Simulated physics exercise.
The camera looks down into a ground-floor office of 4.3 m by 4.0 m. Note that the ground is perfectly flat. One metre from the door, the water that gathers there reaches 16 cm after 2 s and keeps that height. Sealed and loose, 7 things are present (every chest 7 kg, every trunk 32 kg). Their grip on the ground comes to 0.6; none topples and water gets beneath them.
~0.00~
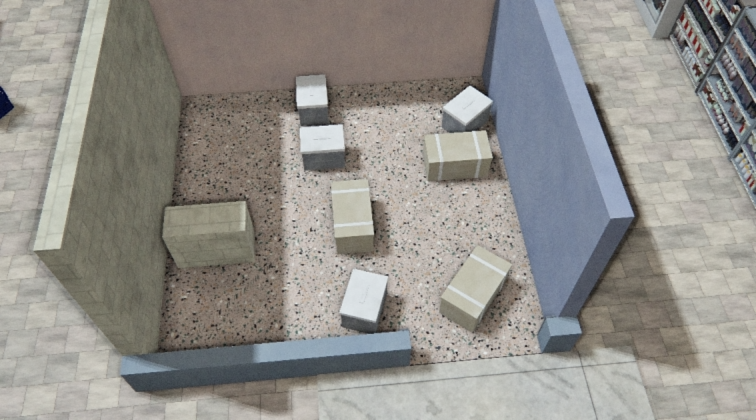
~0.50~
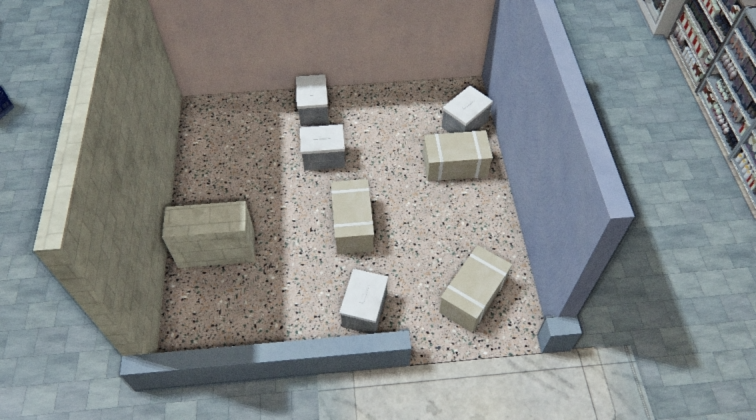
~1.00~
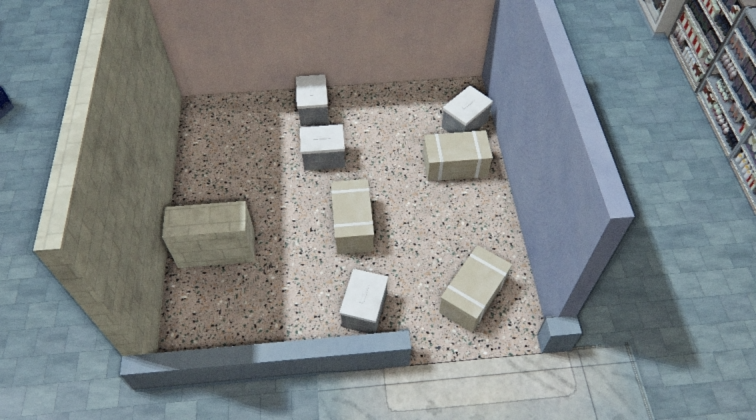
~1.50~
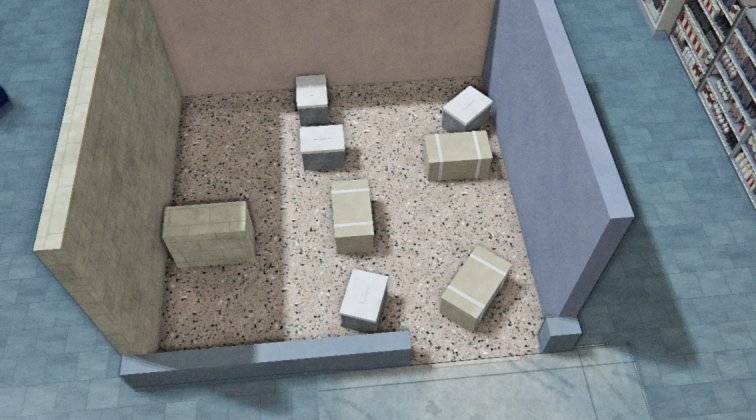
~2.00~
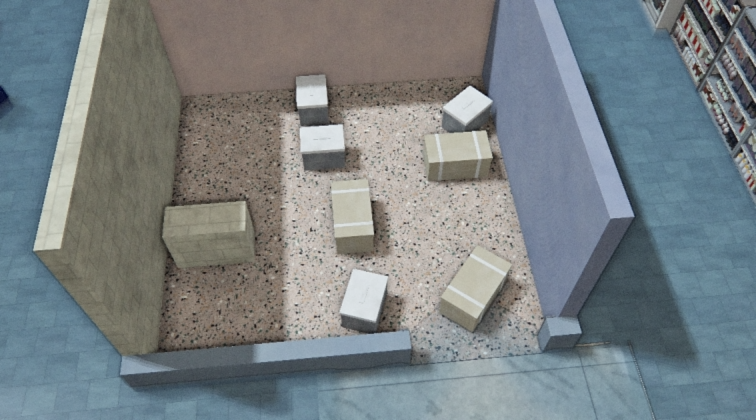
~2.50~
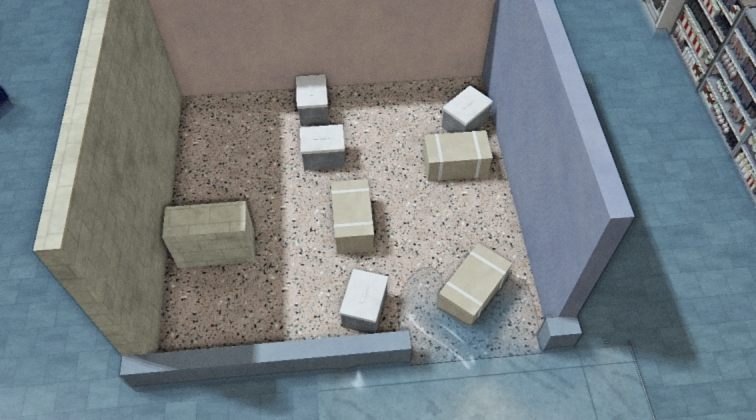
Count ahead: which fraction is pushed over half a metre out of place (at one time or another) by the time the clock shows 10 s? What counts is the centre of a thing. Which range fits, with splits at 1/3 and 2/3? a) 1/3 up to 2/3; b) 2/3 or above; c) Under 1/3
2/3 or above.
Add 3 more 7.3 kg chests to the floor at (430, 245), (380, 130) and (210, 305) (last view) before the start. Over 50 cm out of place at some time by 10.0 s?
Result by item, in order: Beyond the cutoff, beyond the cutoff, inside the cutoff.
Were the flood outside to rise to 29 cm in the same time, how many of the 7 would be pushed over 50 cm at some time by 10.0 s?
Result: 6.
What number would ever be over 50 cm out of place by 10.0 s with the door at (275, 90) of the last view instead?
3.
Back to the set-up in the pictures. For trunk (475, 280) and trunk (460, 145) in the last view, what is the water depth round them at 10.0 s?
8 and 11 cm.
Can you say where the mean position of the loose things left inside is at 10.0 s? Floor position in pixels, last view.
It sits at about (352, 165).
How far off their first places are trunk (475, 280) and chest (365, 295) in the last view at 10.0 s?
Respectively 300 and 60 cm.
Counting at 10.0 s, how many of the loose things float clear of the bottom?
Then: 5.
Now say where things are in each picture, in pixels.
A trunk at (477, 280) rests on the ground; a chest at (322, 138) rests on the ground; 0.0 m2 under water; 0 of 7 have shifted, in the first frame.
A trunk at (477, 280) rests on the ground; a chest at (322, 138) rests on the ground; 0.0 m2 under water; 0 of 7 have shifted, in the second frame.
A trunk at (477, 280), on the bottom; a chest at (322, 138) rests on the ground; water covers 0.0 m2; 0 of 7 have shifted, in the third frame.
A trunk at (477, 280) rests on the ground; a chest at (322, 138) rests on the ground; water covers 0.0 m2; 0 of 7 have shifted, in the fourth frame.
A trunk at (477, 280), on the bottom; a chest at (322, 138) rests on the ground; 0.4 m2 under water; 0 of 7 have shifted, in the fifth frame.
A trunk at (476, 278), on the bottom, 3 cm from its start; a chest at (322, 138) rests on the ground; water covers 0.9 m2; 0 of 7 have shifted, in the sixth frame.
After 3.5 s 1 of 7 are over 50 cm from their spots; 0 afloat.
After 4.5 s 1 of 7 are over 50 cm from their spots; 0 afloat.
After 7.0 s 2 of 7 are over 50 cm from their spots; 1 afloat.
After 10.0 s 6 of 7 are over 50 cm from their spots, and 6 have been at some point; 5 afloat.
